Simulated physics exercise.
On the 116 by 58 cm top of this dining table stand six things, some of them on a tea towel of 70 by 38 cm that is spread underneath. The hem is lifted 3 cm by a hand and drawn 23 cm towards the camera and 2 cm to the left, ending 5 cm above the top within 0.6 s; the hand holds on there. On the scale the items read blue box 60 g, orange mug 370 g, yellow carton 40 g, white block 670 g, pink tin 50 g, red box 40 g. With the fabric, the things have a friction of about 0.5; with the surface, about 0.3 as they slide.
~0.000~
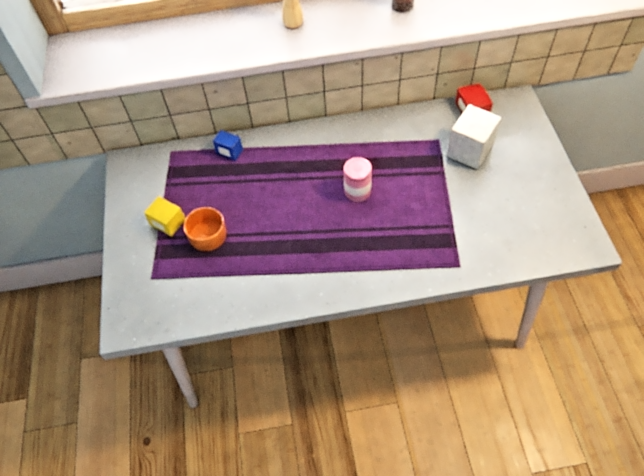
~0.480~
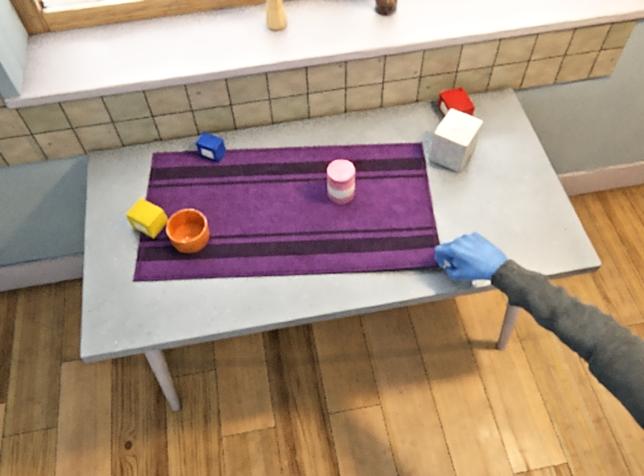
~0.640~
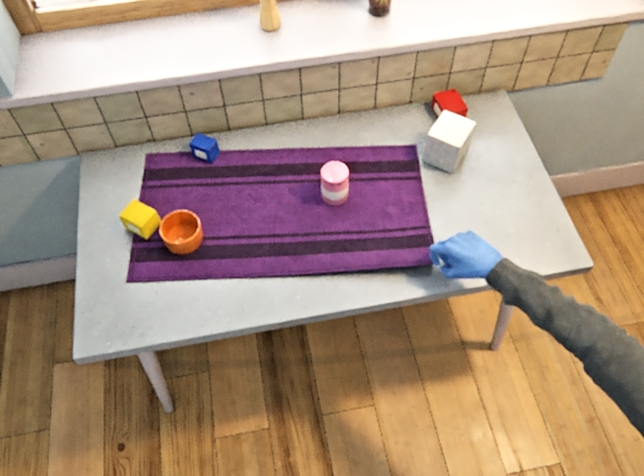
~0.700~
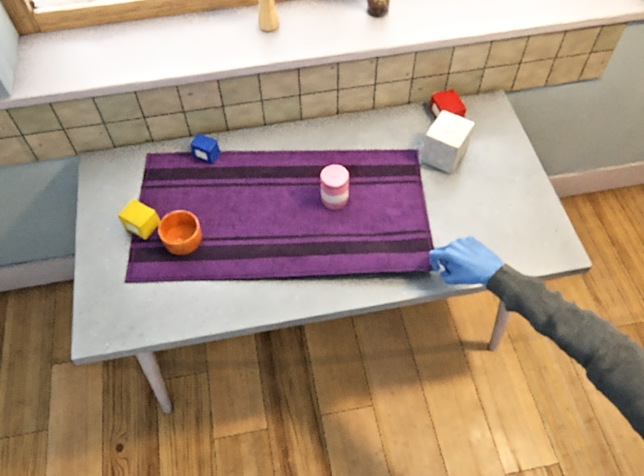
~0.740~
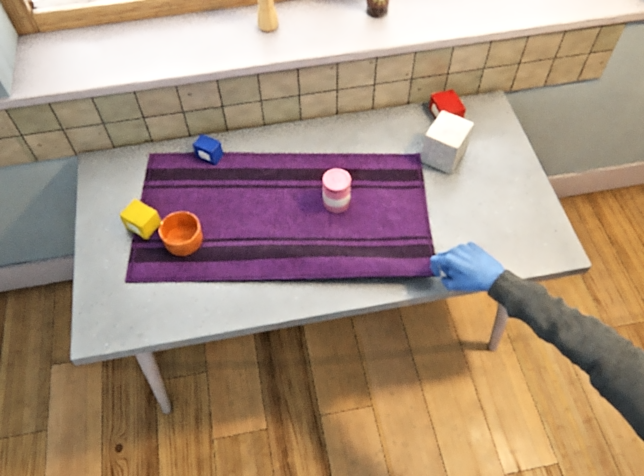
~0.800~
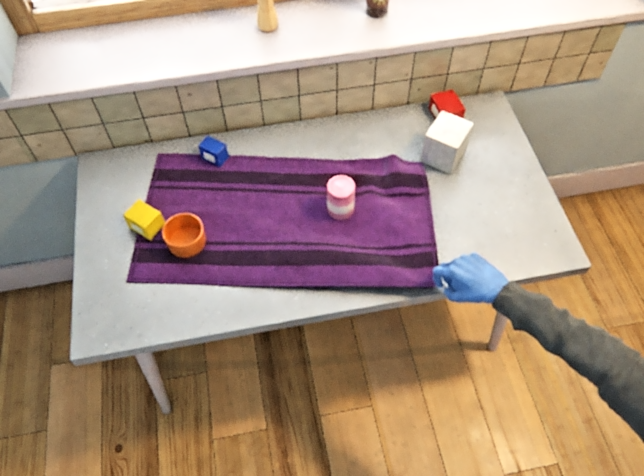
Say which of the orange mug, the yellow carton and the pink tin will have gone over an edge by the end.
My guess is the orange mug ends up on the surface, my guess is the yellow carton ends up on the surface, my guess is the pink tin ends up on the surface.
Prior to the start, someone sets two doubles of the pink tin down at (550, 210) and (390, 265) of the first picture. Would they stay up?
Result, in order: On top at the end; off the top at the end.
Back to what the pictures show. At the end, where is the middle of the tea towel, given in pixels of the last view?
Around (324, 257).
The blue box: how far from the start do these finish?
The blue box has moved 20 cm.
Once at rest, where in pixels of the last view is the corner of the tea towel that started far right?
That corner ends up near pixel (491, 233) in the last view.
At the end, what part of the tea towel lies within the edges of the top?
Roughly 80%.
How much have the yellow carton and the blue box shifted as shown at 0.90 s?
Approx. shift - yellow carton: 4 cm; blue box: 8 cm.
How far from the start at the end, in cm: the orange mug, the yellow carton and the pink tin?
Results - orange mug: 10 centimetres; yellow carton: 10 centimetres; pink tin: 20 centimetres.
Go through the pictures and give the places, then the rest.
In the first picture, orange mug (203, 223); yellow carton (162, 210); pink tin (358, 168); tea towel corners (151, 279) (171, 152) (460, 267).
In the second picture, tea towel corners (133, 281) (153, 153); grip (444, 265).
In the third picture, tea towel corners (126, 282) (147, 154); grip (439, 264).
In the fourth picture, blue box (204, 142); pink tin (335, 175); tea towel corners (125, 282) (147, 154); grip (439, 270).
In the fifth picture, yellow carton (138, 212); blue box (207, 142); pink tin (337, 179); tea towel corners (125, 282) (150, 154); grip (439, 275).
In the sixth picture, orange mug (183, 230); yellow carton (142, 213); pink tin (341, 186); tea towel corners (126, 282) (158, 153); grip (442, 286).
After 0.9 s, 95 % of the tea towel is still over the top; pink tin 10 cm off its start, yellow carton 4 cm off its start, orange mug 4 cm off its start.
After 1.0 s, 90 % of the tea towel is still over the top; pink tin 15 cm off its start, yellow carton 7 cm off its start, orange mug 7 cm off its start.
After 1.1 s, 85 % of the tea towel is still over the top; pink tin 20 cm off its start at (380, 233), yellow carton 10 cm off its start at (178, 217), orange mug 9 cm off its start at (212, 243).
After 1.2 s, 80 % of the tea towel is still over the top; pink tin 22 cm off its start, yellow carton 11 cm off its start, orange mug 10 cm off its start.
After 2.8 s, 80 % of the tea towel is still over the top; pink tin 22 cm off its start at (385, 239), yellow carton 11 cm off its start at (183, 218), orange mug 10 cm off its start at (216, 245), blue box 19 cm off its start at (271, 163).
